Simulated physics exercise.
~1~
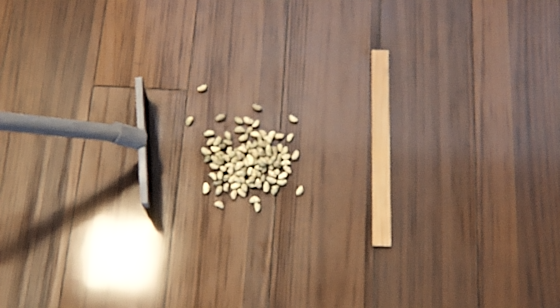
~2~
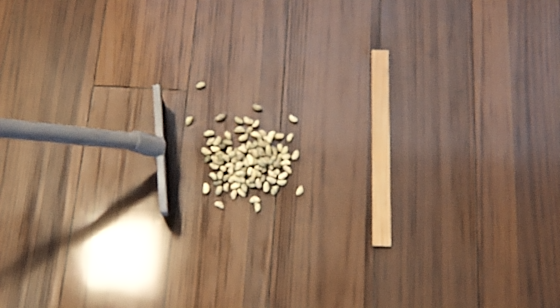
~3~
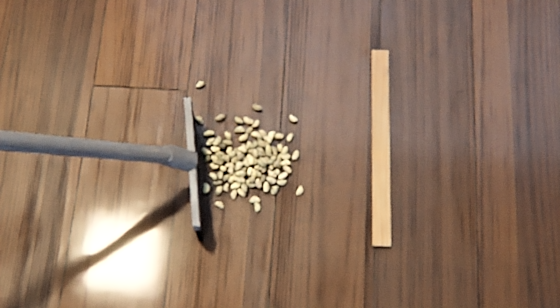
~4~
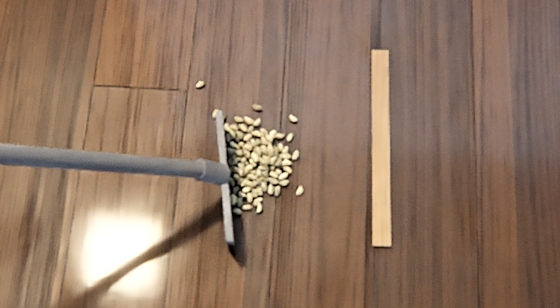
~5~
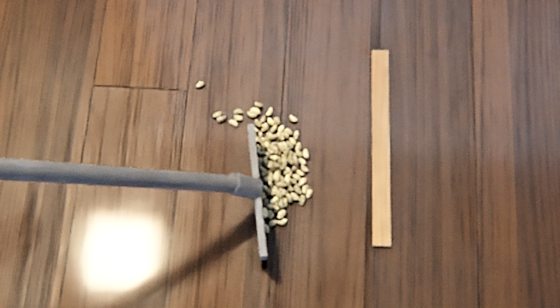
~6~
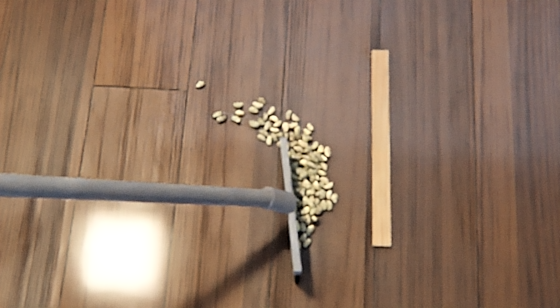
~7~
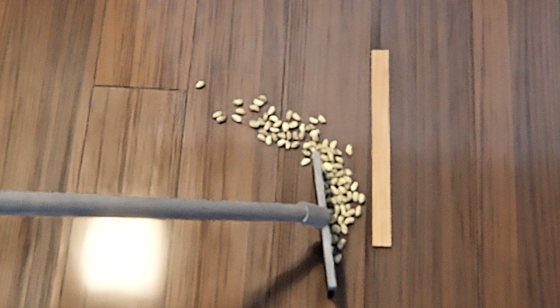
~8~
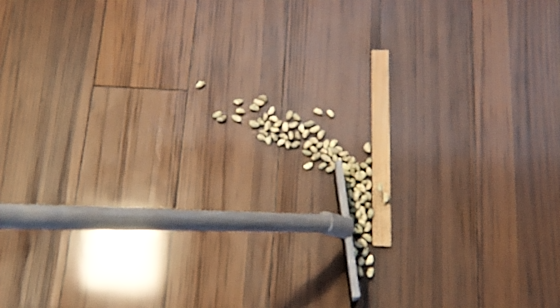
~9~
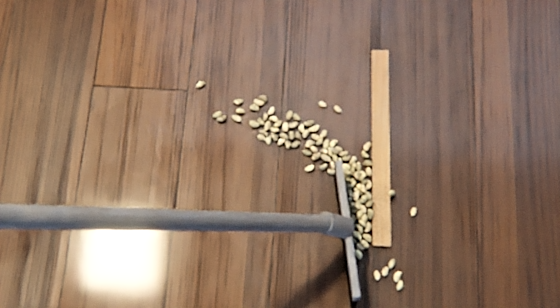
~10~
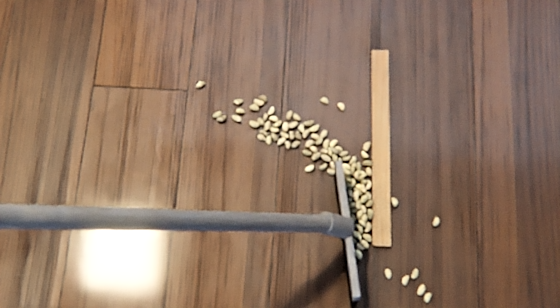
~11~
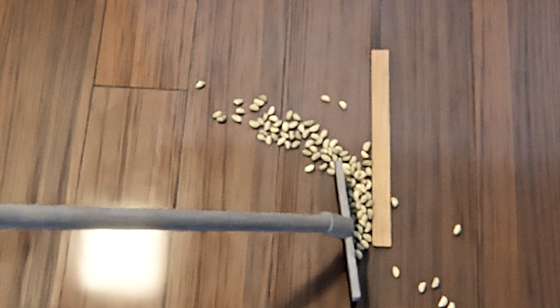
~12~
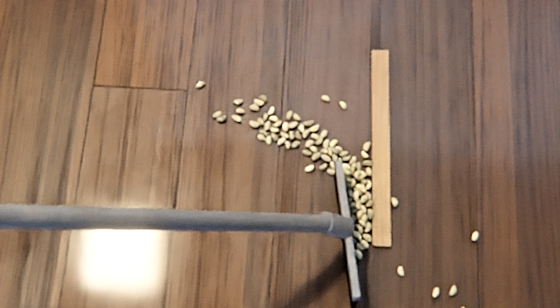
A squeegee pushes white beans right toward a wooden strip, then stops as some scatter past.
